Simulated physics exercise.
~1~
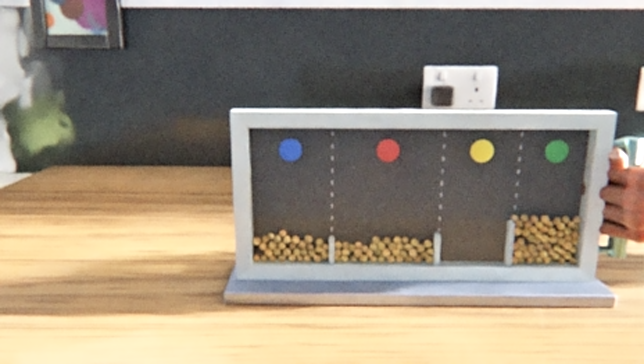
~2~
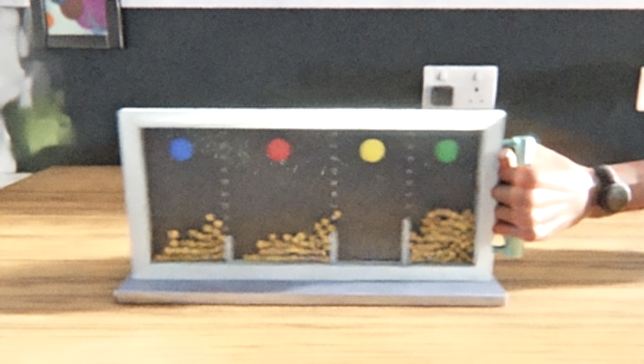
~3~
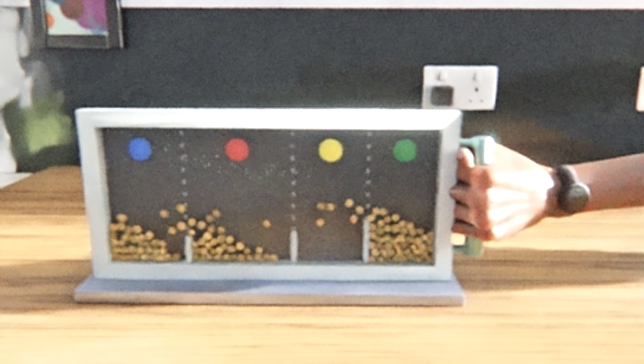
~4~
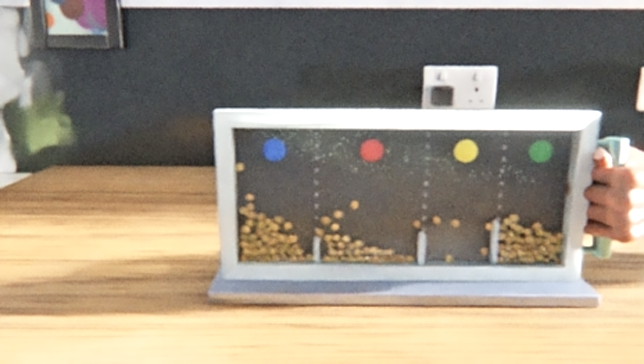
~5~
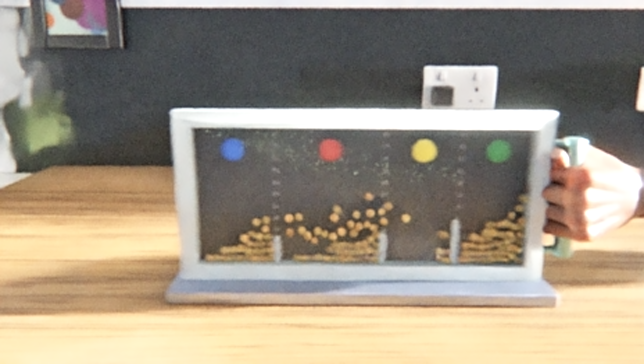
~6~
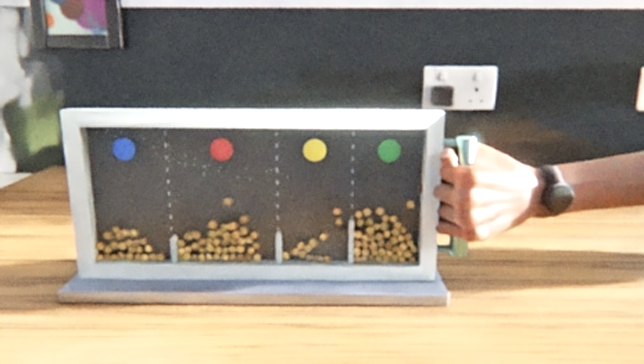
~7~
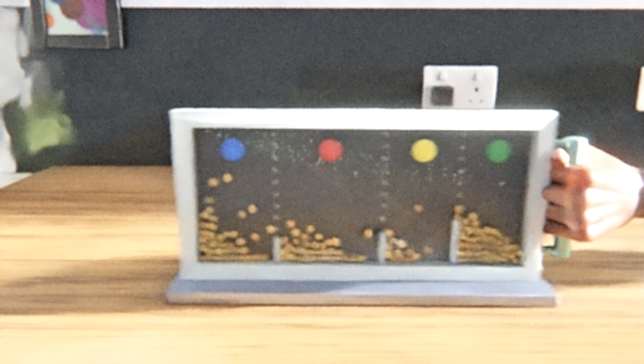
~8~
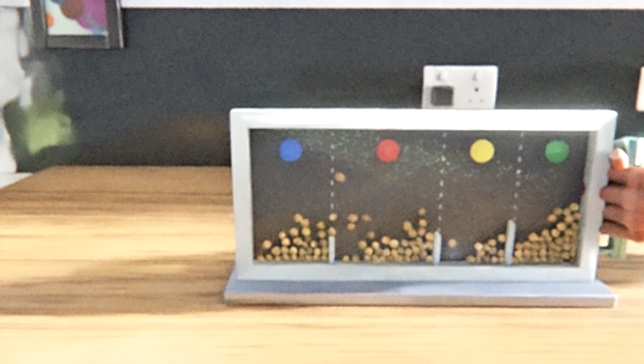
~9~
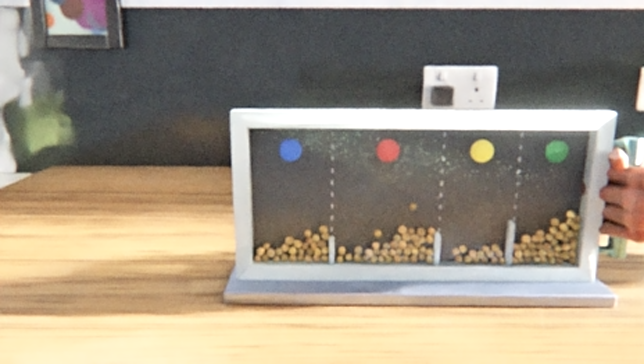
A shallow, clear-fronted case holding small pale wooden beads stands on a wooden table, its strips marked by blue, red, yellow and green dots, the yellow one empty. A hand gripping the right side pushes the case left, and the beads heap unevenly and begin hopping over the low dividers. The hand pulls it back right, scattering beads upward, then drives it left again. A second return to the right tosses more beads about, some landing under yellow. Back where it began, the case stops and the beads settle, with yellow holding a small pile and green the tallest.
